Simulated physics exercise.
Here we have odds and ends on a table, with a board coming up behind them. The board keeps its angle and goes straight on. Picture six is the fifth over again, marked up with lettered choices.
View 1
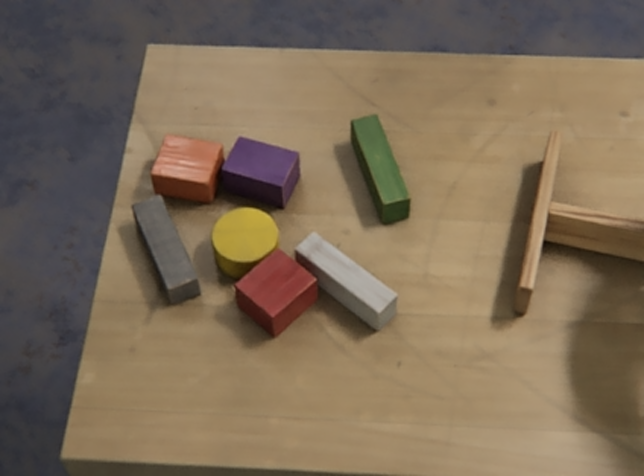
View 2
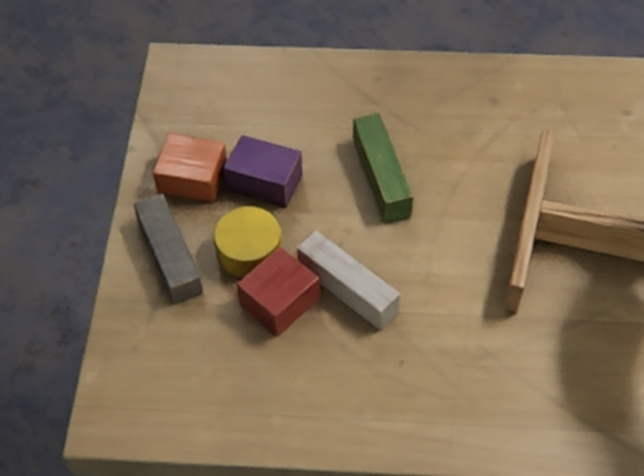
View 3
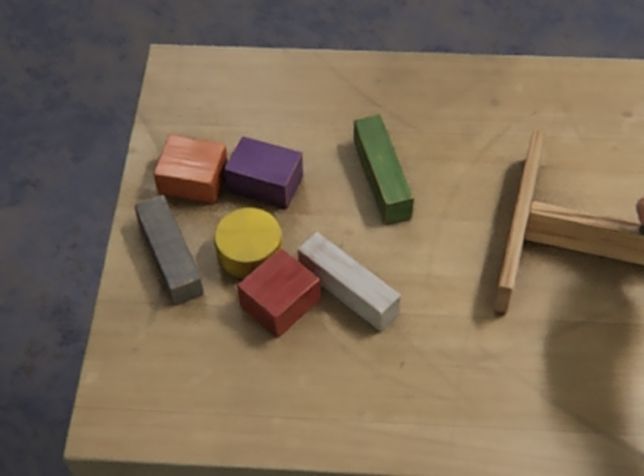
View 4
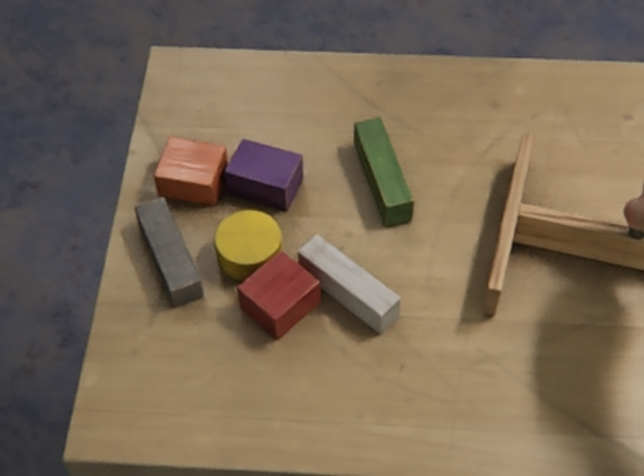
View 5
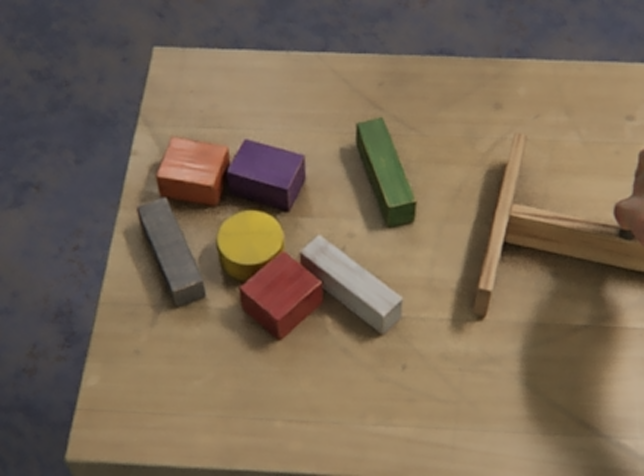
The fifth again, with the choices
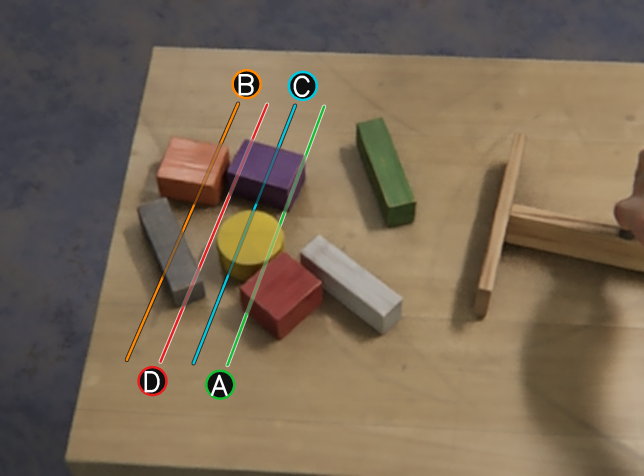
A T-shaped wooden board with a long handle slides slowly and steadily leftward across a pale wooden tabletop, seen from above against a mottled blue-grey floor. To its left lie orange and purple blocks, a grey bar, a yellow round piece, a red block, a white stick and, set apart, a green bar. Fingertips come into view on the handle at the right, while the loose pieces stay put and the view barely shifts.
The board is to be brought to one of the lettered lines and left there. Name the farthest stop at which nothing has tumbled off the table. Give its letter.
Line C.
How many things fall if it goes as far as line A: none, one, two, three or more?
In all, none.
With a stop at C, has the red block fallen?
By then, no.
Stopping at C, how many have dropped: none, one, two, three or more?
By then, none.
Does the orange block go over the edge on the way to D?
Yes.
On the copy, A at (280, 225); B at (187, 221); C at (248, 224); D at (218, 223).
On C. First, board (410, 204); green bar (380, 169); white stick (345, 287).
Then, board (319, 200); yellow tin (230, 245); red block (224, 297).
Finally, board (251, 197); orange block (137, 168); grey bar (123, 246); nothing has fallen.
By contrast, A is safe but short; B drops the grey bar, orange block and red block; D drops the grey bar and orange block.
